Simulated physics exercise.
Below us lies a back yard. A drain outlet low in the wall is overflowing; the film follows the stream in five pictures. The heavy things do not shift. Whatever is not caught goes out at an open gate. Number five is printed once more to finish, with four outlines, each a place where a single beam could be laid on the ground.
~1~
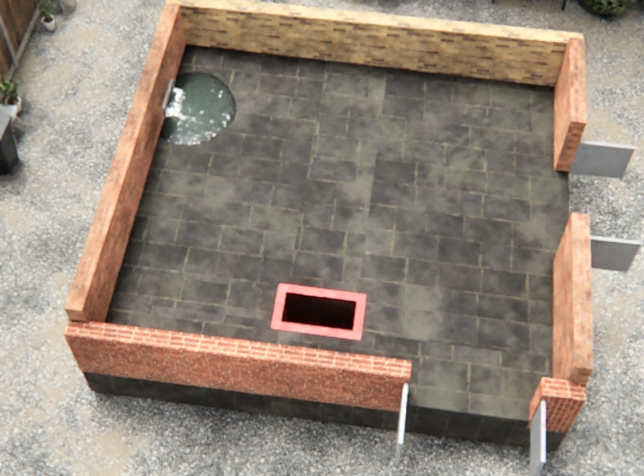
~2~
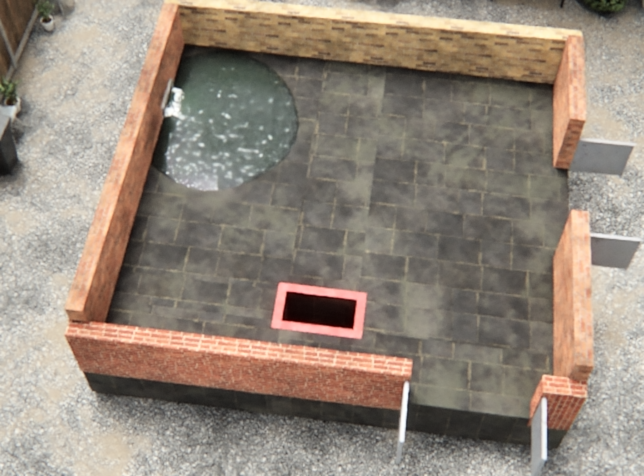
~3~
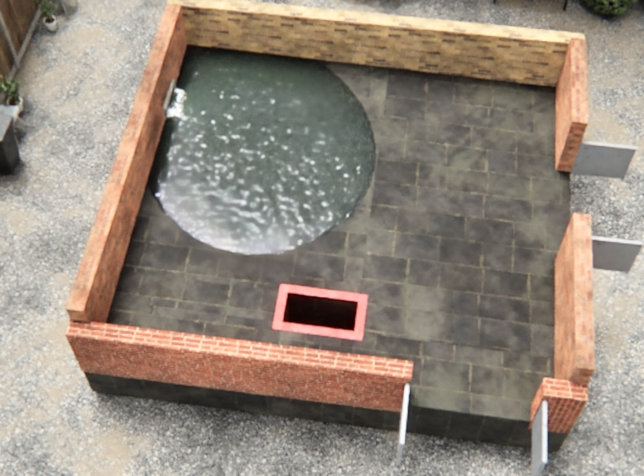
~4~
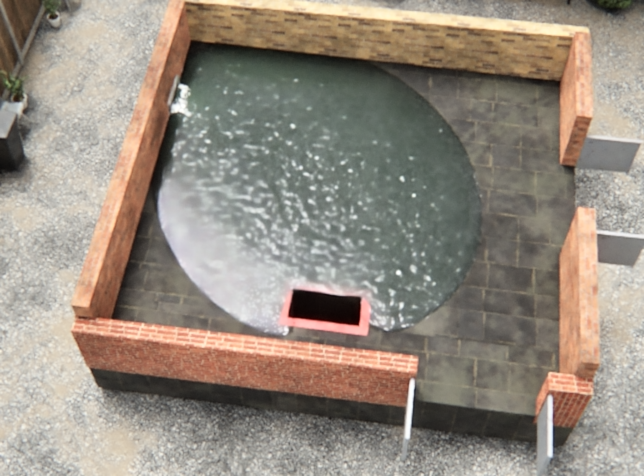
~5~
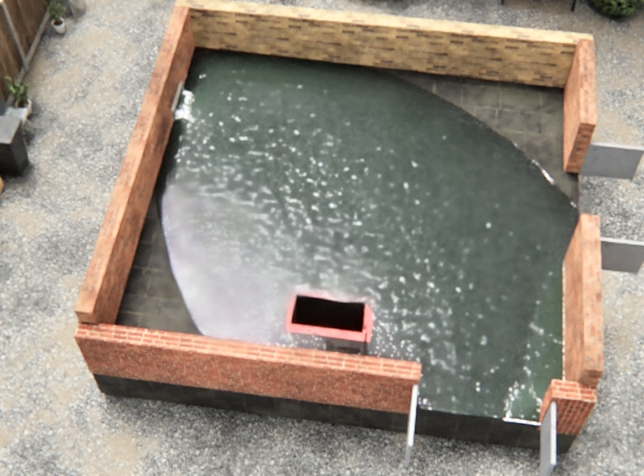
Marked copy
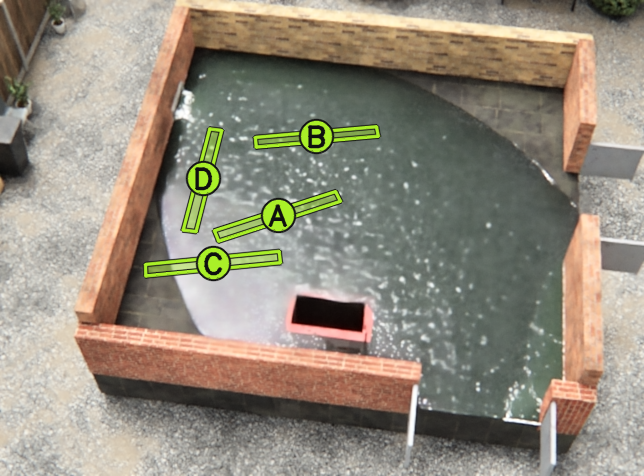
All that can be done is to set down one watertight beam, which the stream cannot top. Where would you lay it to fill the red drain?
B works best here.
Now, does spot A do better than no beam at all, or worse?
Spot A is worse.
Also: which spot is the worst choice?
Spot A.
In lime, A from (216, 235) to (337, 196); B from (255, 142) to (377, 131); C from (145, 270) to (279, 257); D from (189, 230) to (215, 129).
With A, about 2 % of the stream goes into the red drain, about 98 % out by the gates.
With B, about 22 % of the stream goes into the red drain, about 78 % out by the gates.
With C, about 15 % of the stream goes into the red drain, about 85 % out by the gates.
With D, about 11 % of the stream goes into the red drain, about 89 % out by the gates.
